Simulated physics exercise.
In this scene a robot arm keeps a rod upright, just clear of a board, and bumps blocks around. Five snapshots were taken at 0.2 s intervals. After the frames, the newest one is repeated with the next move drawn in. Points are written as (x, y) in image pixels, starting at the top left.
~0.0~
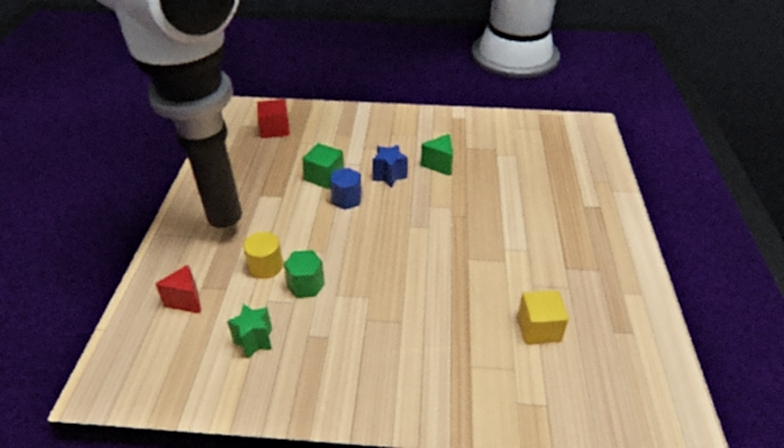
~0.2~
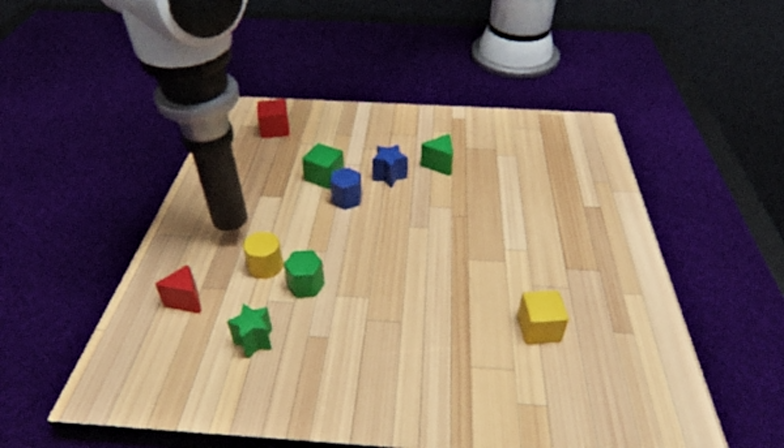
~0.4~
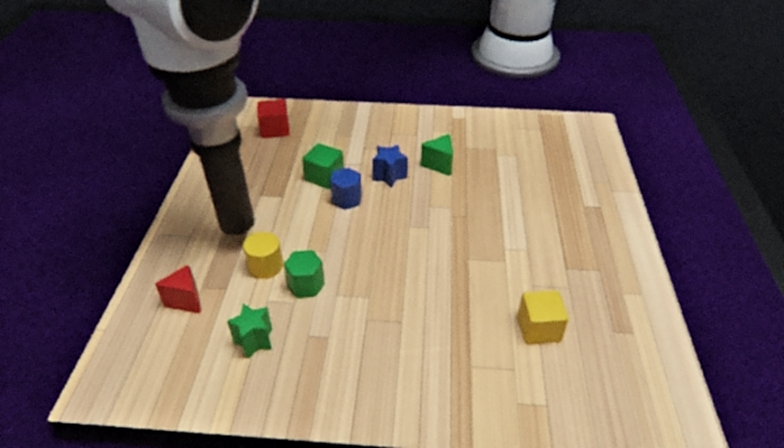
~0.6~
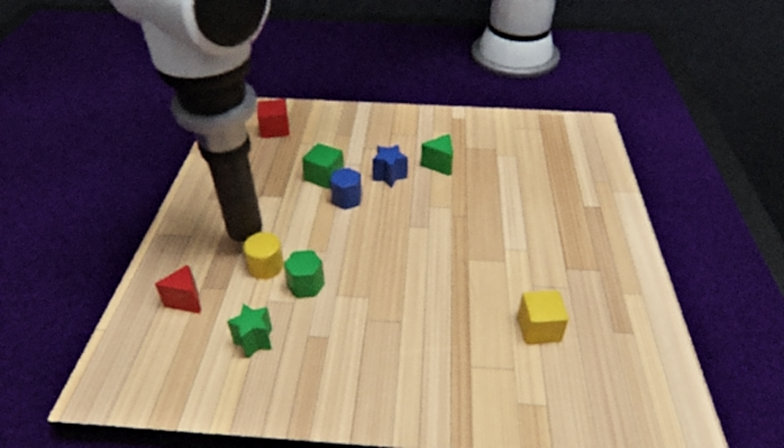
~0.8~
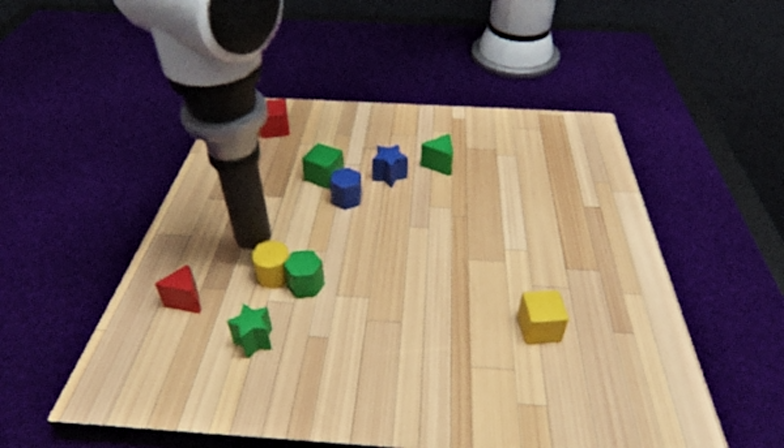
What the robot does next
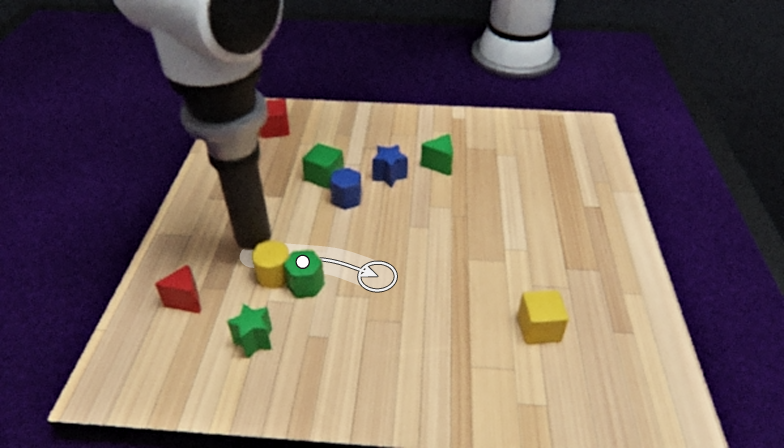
A robot arm with a dark rod reaches down over the left side of a pale wooden board on purple cloth, seen from above at an angle by a still camera. A yellow cylinder, green hexagon, green star and red triangle sit near it, with red, green and blue blocks behind and a yellow cube at right. The rod slides slowly right and nearer, then nudges the cylinder toward the hexagon.
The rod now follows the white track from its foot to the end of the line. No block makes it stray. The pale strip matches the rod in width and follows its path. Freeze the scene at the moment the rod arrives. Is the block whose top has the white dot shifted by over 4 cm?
I expect not.
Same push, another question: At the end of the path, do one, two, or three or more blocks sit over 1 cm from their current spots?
Blocks displaced: 2.
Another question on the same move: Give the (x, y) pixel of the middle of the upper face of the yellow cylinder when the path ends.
I'd say the yellow cylinder ends with its top centre at (287, 262).
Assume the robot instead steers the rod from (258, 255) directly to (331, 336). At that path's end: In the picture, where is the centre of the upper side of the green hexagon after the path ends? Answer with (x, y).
If I read the scene right, the answer is (359, 291).
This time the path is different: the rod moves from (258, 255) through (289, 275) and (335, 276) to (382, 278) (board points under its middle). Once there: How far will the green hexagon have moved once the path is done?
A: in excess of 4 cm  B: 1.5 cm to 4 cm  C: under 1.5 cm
Letter A.
The line goes from (258, 255) by way of (299, 258) and (339, 263) to (378, 276); the dot is on the green hexagon.
On the path given first. One third of the way, rod at (296, 241); yellow cylinder at (287, 262); green hexagon at (317, 275), turned 50° anticlockwise.
Two thirds of the way, rod at (339, 246); yellow cylinder at (287, 262); green hexagon at (317, 275), turned 50° anticlockwise.
At the end, rod at (377, 259); red triangle unmoved; yellow cylinder at (287, 262); green hexagon at (317, 275), turned 50° anticlockwise.
